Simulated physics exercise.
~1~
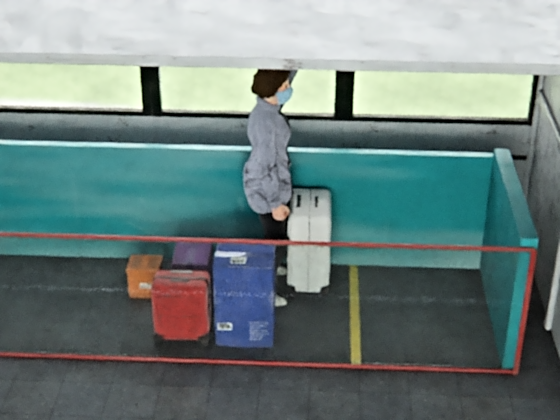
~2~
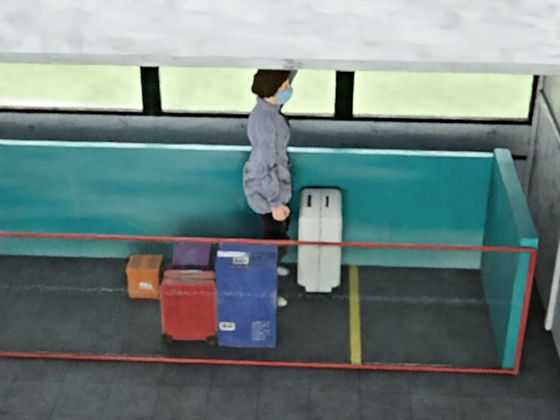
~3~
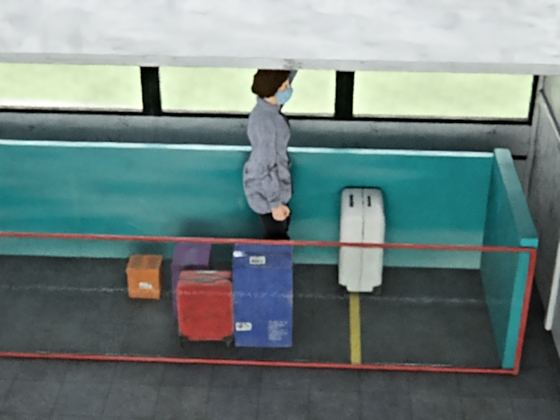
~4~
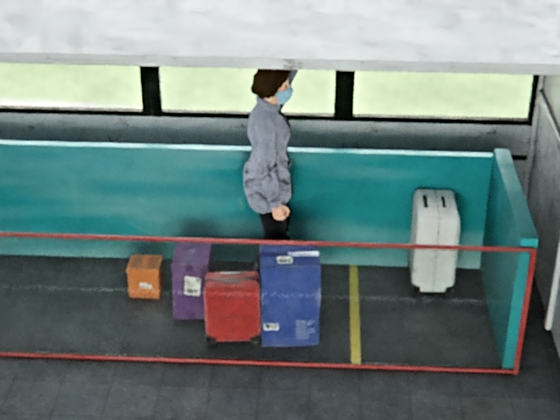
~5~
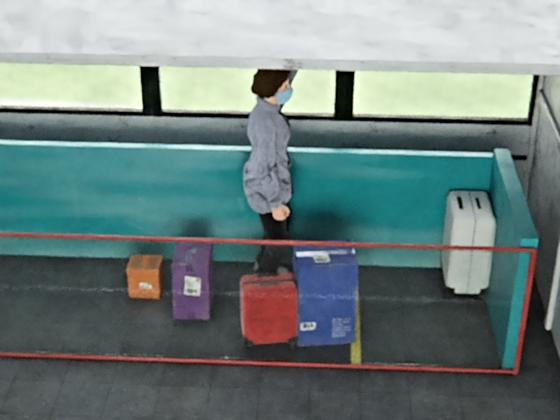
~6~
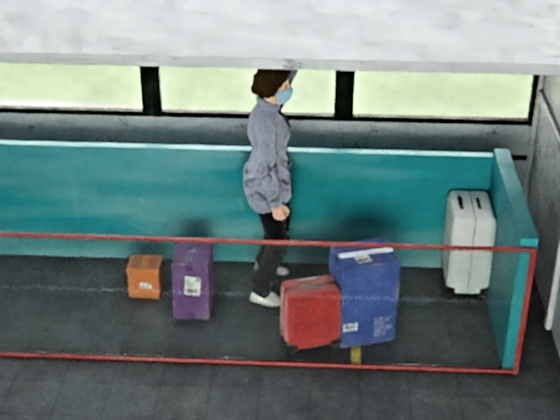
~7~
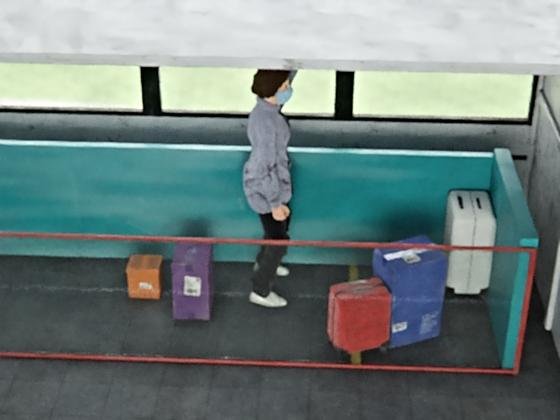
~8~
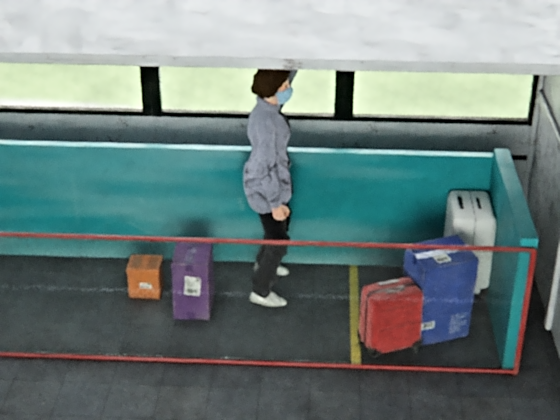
A white wheeled case slides right from beside a masked person in a grey jacket, who stands still in a teal-walled bay outlined in red, seen from slightly above. It crosses the yellow floor line and comes to rest by the right wall. Meanwhile a small red case and a tall blue bag in front also shift right, uncovering a purple pack that stays put near an orange tub on the left. The red and blue pieces keep sliding past the person's feet, leaning as they go. Both end beyond the line, close to the white case, while the purple and orange items remain short of it.
